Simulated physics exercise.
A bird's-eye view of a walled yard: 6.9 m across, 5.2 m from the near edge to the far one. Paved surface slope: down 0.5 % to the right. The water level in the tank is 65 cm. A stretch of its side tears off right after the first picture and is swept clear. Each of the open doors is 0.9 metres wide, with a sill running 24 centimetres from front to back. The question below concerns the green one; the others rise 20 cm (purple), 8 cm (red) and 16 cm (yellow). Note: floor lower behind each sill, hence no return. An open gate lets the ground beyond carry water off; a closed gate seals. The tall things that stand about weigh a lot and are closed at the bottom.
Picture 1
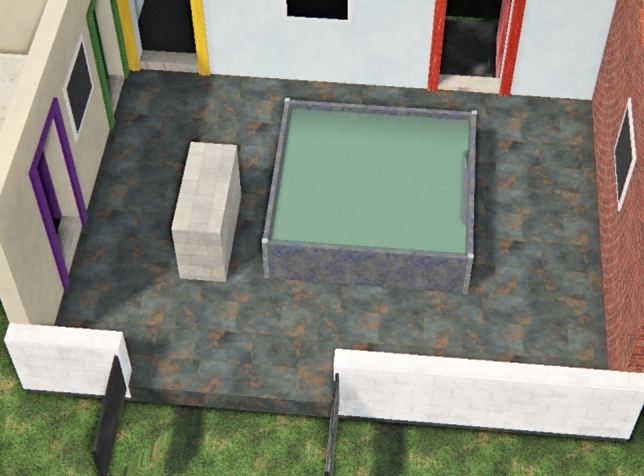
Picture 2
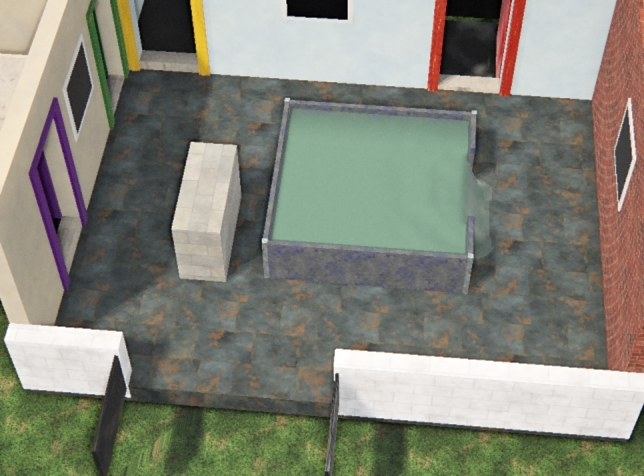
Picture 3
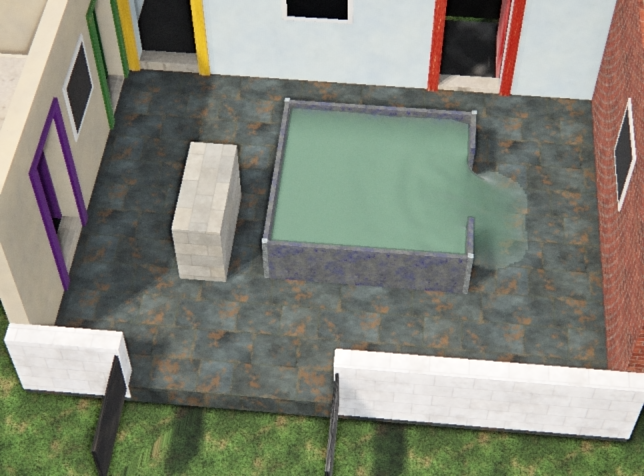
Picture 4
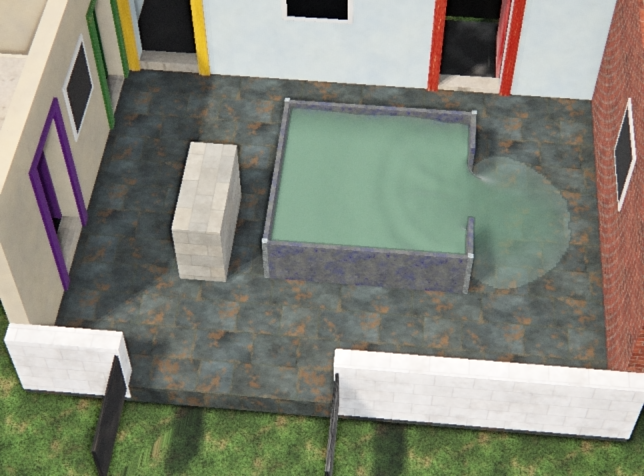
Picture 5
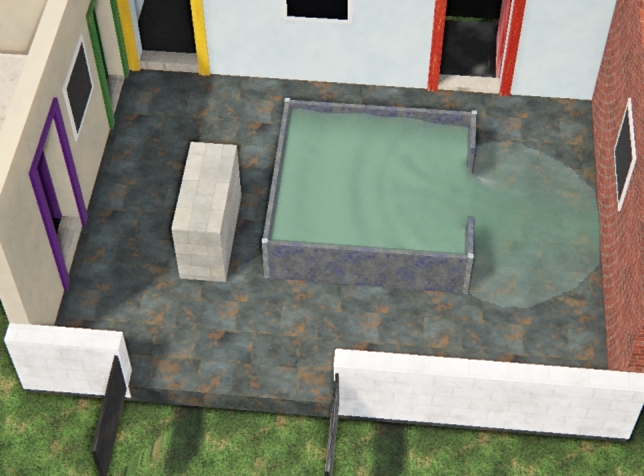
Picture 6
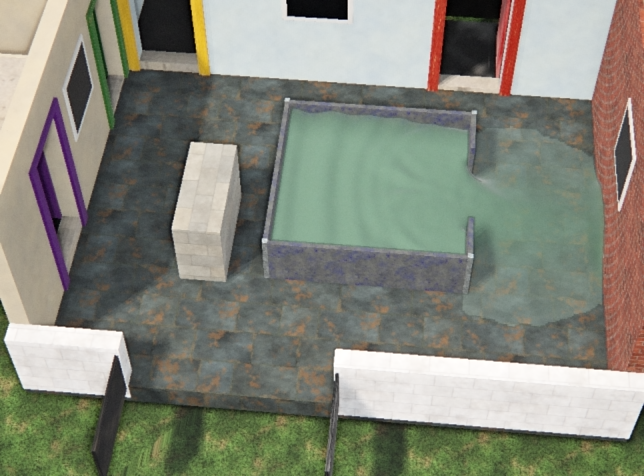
Greenish water poured out through a gap that opened in the right side of a square tank in a walled yard, fanning across the dark paving until it reached the brick wall on the right.
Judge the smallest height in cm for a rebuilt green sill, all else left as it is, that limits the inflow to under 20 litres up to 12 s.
Roughly 16 cm at the least.
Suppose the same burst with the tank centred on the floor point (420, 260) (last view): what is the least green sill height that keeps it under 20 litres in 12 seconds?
About 11.0 cm.
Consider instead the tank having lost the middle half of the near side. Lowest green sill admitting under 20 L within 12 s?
Some 6.5 centimetres.
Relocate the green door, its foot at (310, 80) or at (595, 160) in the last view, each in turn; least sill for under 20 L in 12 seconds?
Minimums: About 7.5 cm and 26 cm.
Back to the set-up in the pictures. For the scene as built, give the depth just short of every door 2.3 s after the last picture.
Depth (cm): Purple 0 / red 13 / green 0 / yellow 0.
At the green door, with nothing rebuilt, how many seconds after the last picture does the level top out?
It peaks around 4.5 s.
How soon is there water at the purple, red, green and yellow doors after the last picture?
Door purple: 4.0 seconds; door red: 1.2 seconds; door green: 3.6 seconds; door yellow: 3.2 seconds.
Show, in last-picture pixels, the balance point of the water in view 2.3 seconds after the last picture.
The water is centred near (444, 221).
Then, 0.7 s after the last picture water covers 20 % of the floor, deepest (46 cm) near (583, 231); it has not reached the green door.
Then, 2.3 s after the last picture water covers 45 % of the floor, deepest (40 cm) near (589, 107); it has not reached the green door.
Then, 11.3 s after the last picture water covers 95 % of the floor, deepest (14 cm) near (367, 91); 12 cm at the green door, 356 litres in over its 5 cm sill.
At the green door as built, the water peaked near 18 cm, 4.7 s after the last picture.
Run again over the same 12 s with other heights there, 63 litres in over 13 cm, 10 litres over 17.5 cm. The limit of 20 litres is kept from about 16 cm up.
